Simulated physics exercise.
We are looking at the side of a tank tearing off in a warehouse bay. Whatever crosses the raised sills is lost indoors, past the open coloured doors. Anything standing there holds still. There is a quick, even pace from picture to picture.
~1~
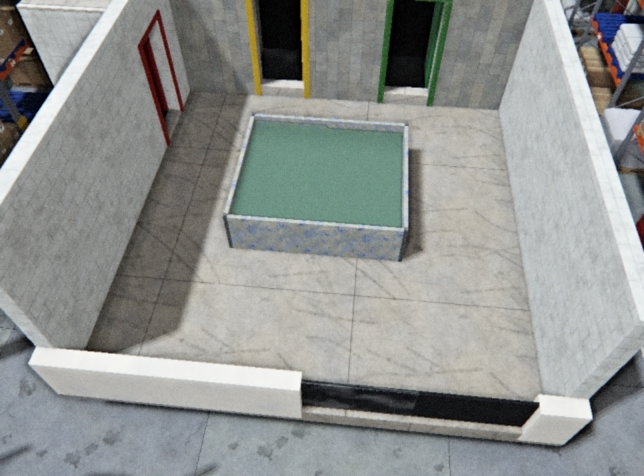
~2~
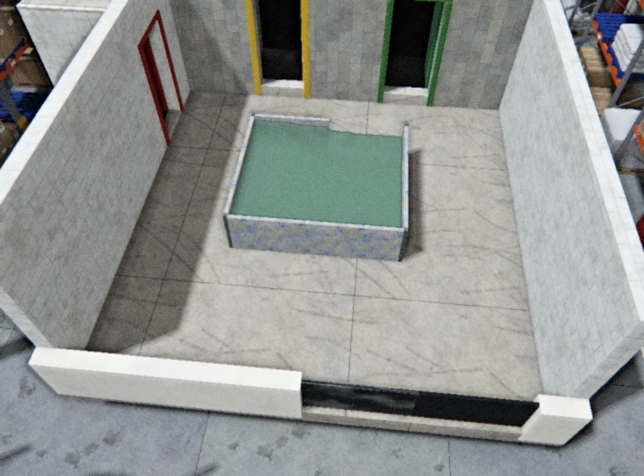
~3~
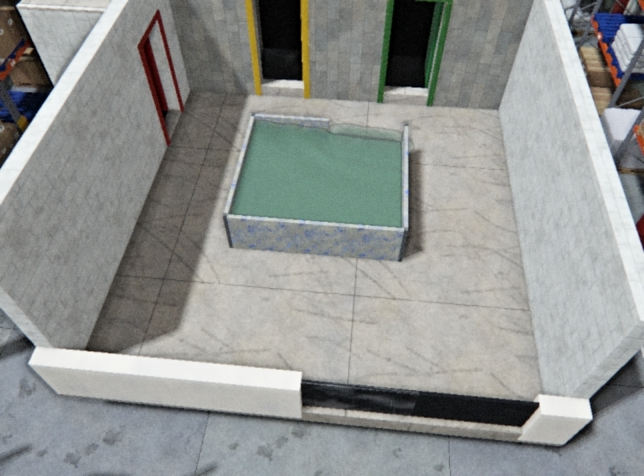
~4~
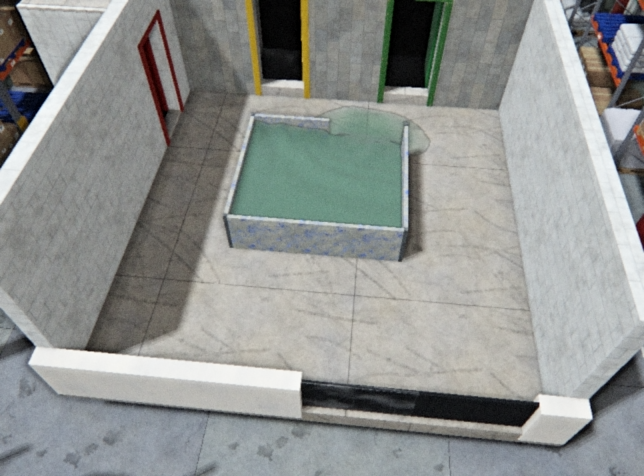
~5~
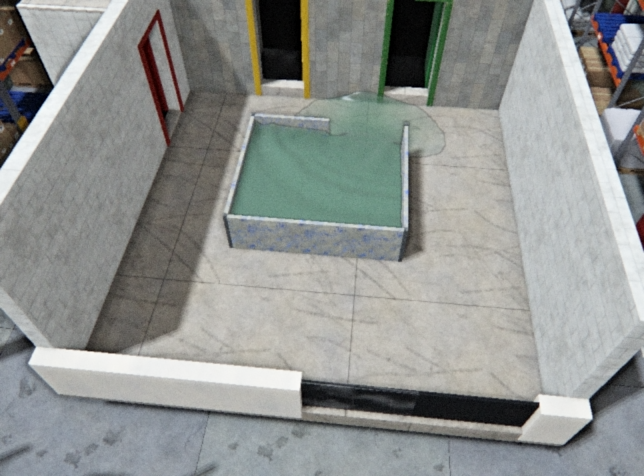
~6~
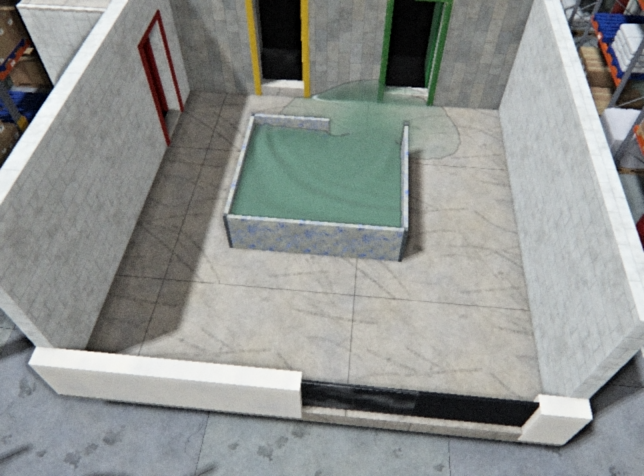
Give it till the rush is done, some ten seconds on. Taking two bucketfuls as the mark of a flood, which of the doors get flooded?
The green door gets flooded, the red door gets flooded, the yellow door stays below the mark.
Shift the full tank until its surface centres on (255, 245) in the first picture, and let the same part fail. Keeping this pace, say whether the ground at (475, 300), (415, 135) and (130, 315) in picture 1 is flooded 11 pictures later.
In order, the three spots end up untouched, waterlogged and untouched.
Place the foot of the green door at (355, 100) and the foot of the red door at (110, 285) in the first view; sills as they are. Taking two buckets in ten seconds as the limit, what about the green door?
Lab note: Green door exceeds it.
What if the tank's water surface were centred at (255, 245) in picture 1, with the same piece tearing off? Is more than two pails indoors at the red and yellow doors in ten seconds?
The red door: Exceeds it; the yellow door: Exceeds it.
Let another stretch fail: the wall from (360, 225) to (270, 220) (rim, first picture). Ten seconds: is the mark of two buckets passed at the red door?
In that case the red door crosses the line.
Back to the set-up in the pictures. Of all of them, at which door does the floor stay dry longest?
That is the red one.
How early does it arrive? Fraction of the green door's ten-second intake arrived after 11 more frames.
Near 60 %, I'd say.
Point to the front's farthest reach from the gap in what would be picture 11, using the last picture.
The flood front should get to about (224, 95).
A moment on, water covers 15 % of the floor; the green door over two buckets in, the red door not reached, the yellow door wet at the sill, nothing in.
Next, water covers 30 % of the floor; the green door far over two buckets in, the red door wet at the sill, nothing in, the yellow door wet at the sill, nothing in.
Then, water covers 55 % of the floor; the green door far over two buckets in, the red door over two buckets in, the yellow door wet at the sill, nothing in.
Later, water covers 90 % of the floor; the green door far over two buckets in, the red door far over two buckets in, the yellow door wet at the sill, nothing in.
In the end, water covers 100 % of the floor; the green door far over two buckets in, the red door far over two buckets in, the yellow door wet at the sill, nothing in.
